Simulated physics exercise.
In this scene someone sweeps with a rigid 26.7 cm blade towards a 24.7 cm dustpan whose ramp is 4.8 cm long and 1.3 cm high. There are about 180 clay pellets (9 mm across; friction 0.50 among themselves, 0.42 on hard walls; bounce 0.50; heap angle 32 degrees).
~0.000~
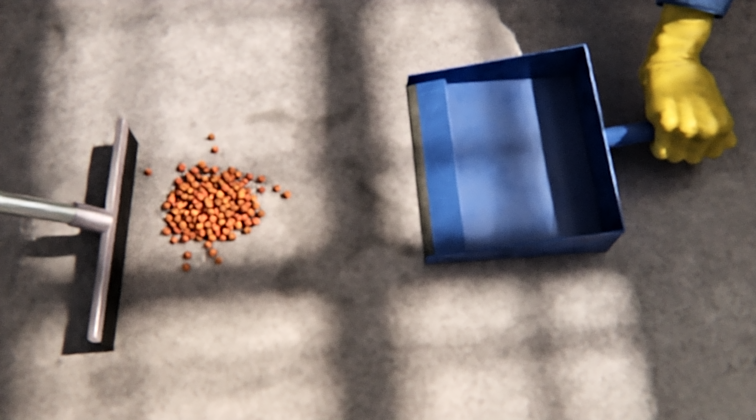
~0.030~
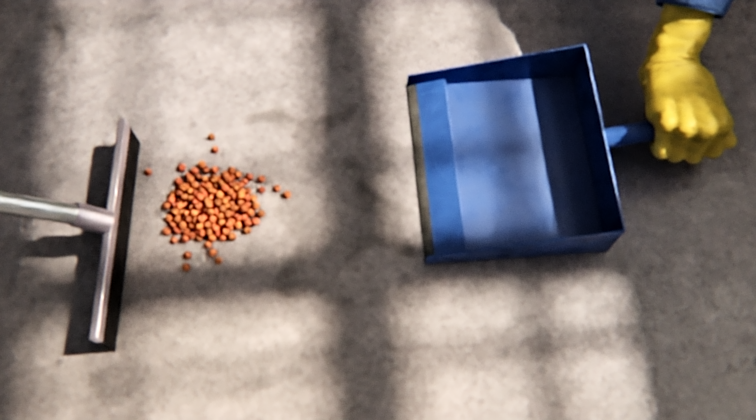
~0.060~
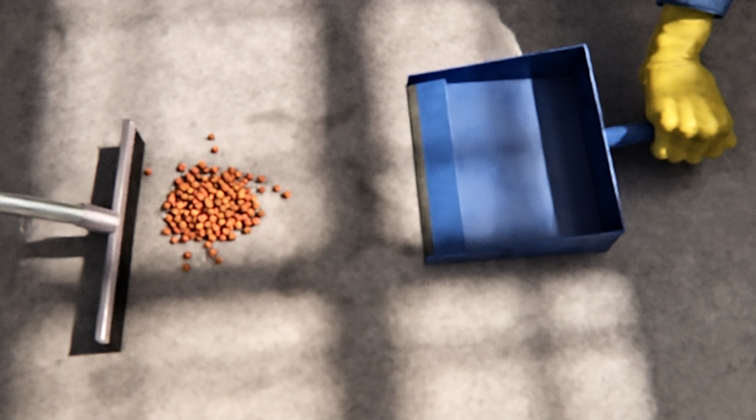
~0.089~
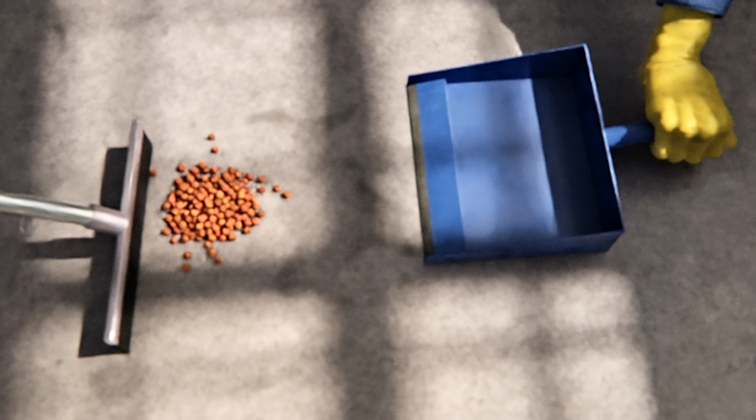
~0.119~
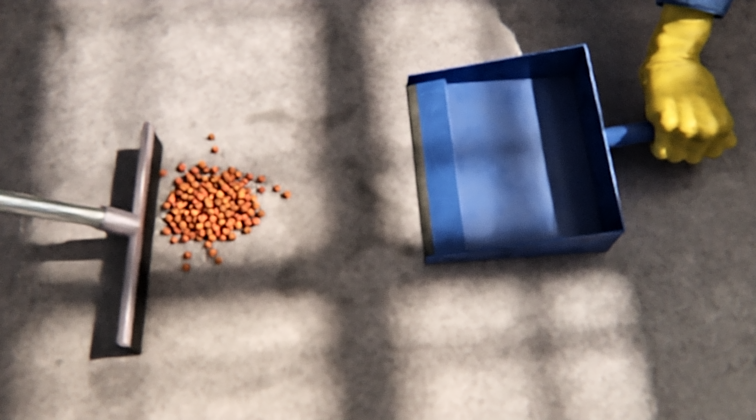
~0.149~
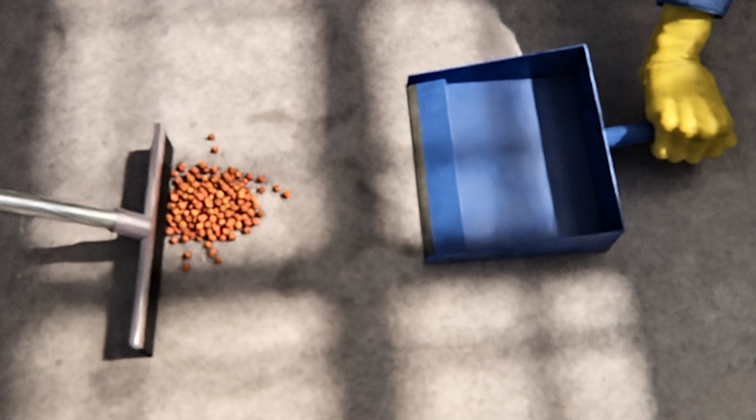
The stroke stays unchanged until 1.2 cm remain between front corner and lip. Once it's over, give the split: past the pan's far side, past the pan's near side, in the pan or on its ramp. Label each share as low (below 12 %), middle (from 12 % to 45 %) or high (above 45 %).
Far side - low; near side - middle; pan - middle.
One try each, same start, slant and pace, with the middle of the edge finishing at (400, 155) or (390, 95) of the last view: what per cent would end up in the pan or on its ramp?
The two tries give roughly 45 and 25 %.
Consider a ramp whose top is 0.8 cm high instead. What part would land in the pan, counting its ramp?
It would be near 45 per cent.
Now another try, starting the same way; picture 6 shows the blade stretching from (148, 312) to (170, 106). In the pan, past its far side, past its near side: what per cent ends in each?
Final per cent - pan 35, far 10, near 5.
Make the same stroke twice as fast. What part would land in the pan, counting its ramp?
I'd put it at close to 45 per cent.
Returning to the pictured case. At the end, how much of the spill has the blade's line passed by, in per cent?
Roughly 15 percent of it.
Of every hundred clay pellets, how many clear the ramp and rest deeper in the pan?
Estimate: Close to 0 per cent of the total.
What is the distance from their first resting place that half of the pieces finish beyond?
Somewhere around 28 centimetres.
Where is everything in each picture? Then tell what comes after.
The first frame shows blade from (95, 338) to (123, 126), moved 0.0 cm, 0 of the pieces shifted so far; middle of the pieces at (209, 204); pan at (518, 164).
The second frame shows blade from (97, 338) to (125, 126), moved 0.2 cm, 0 of the pieces shifted so far; middle of the pieces at (209, 204).
The third frame shows blade from (103, 339) to (130, 126), moved 0.8 cm, 0 of the pieces shifted so far; middle of the pieces at (209, 204).
The fourth frame shows blade from (112, 340) to (138, 128), moved 1.8 cm, 1 of the pieces shifted so far; middle of the pieces at (209, 204).
The fifth frame shows blade from (124, 342) to (149, 129), moved 3.2 cm, 1 of the pieces shifted so far; middle of the pieces at (209, 204).
The sixth frame shows blade from (137, 344) to (160, 130), moved 4.6 cm, 3 of the pieces shifted so far; middle of the pieces at (209, 204); pan at (518, 164). The blade's pace is about 0.46 m/s, heading 13 degrees towards the viewer's side.
Then, at 0.46 s, middle of the blade 17 cm from the lip; 0 % over the lip, far side 0 %, near side 5 %.
After 0.67 s, middle of the blade 8 cm from the lip; 0 % over the lip, far side 0 %, near side 15 %.
After 1.00 s, middle of the blade 2 cm from the lip; 40 % over the lip, far side 0 %, near side 25 %.
At rest (1.6 s), far side 0 %, near side 25 %, pan 40 %, in front of the lip or behind the blade 35 %.
